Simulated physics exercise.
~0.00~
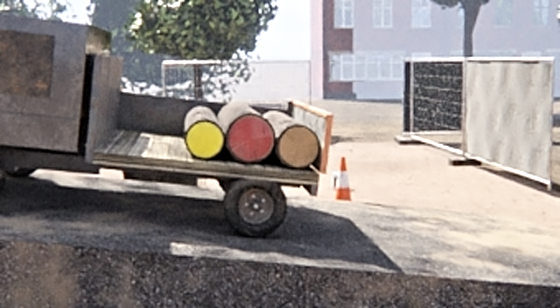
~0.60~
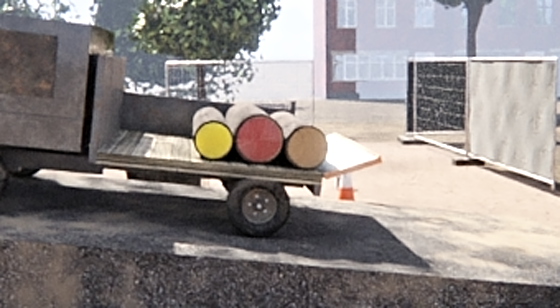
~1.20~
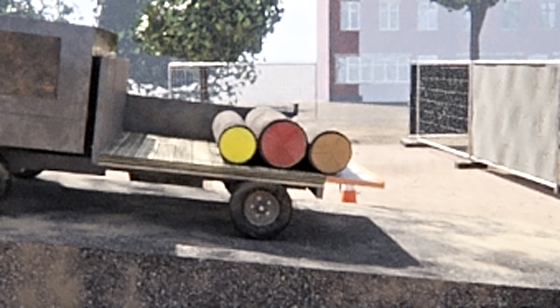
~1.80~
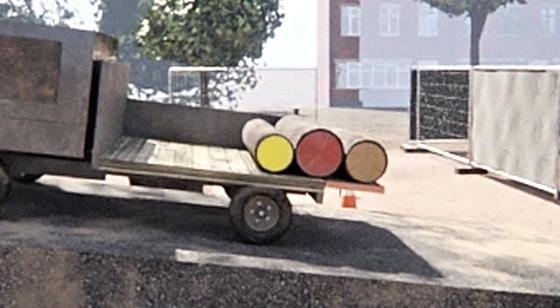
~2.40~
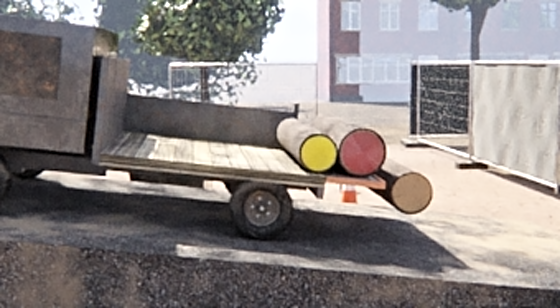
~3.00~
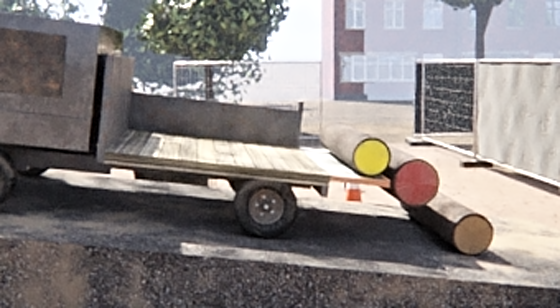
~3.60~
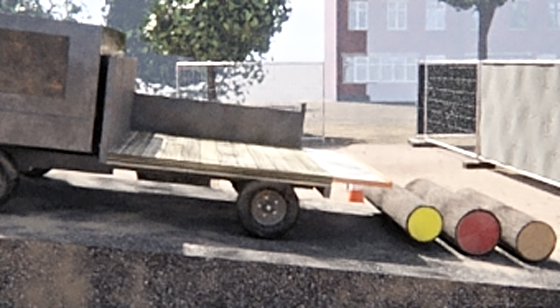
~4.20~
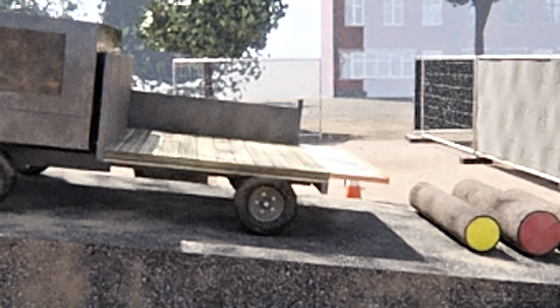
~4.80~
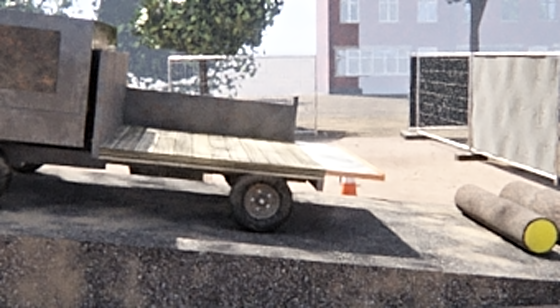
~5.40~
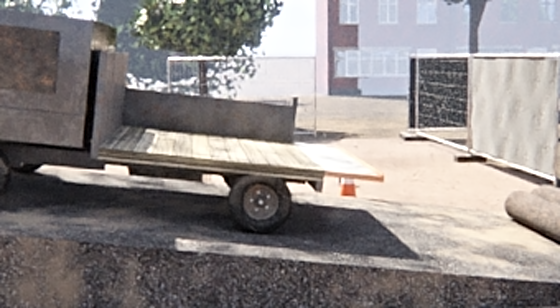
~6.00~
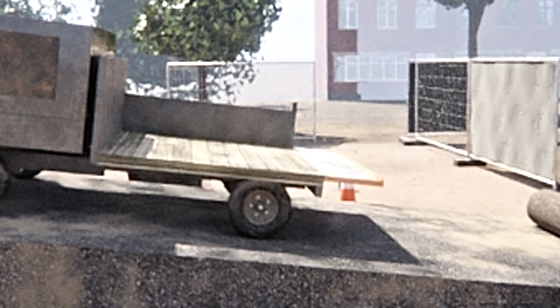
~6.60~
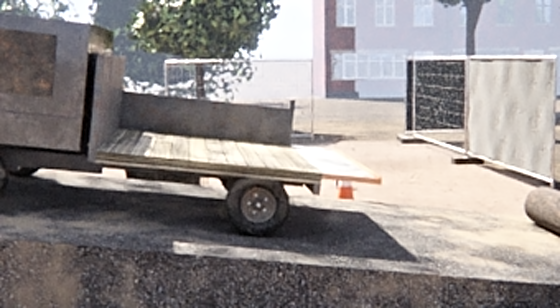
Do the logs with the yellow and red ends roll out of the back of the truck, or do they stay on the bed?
Both roll out of the back. The red-ended log goes over the lowered tailgate just ahead of the yellow-ended one, and they roll away to the right along the ground.
On a sloping street, a truck's tailgate drops and three logs roll off rightward onto the ground, leaving the bed empty.
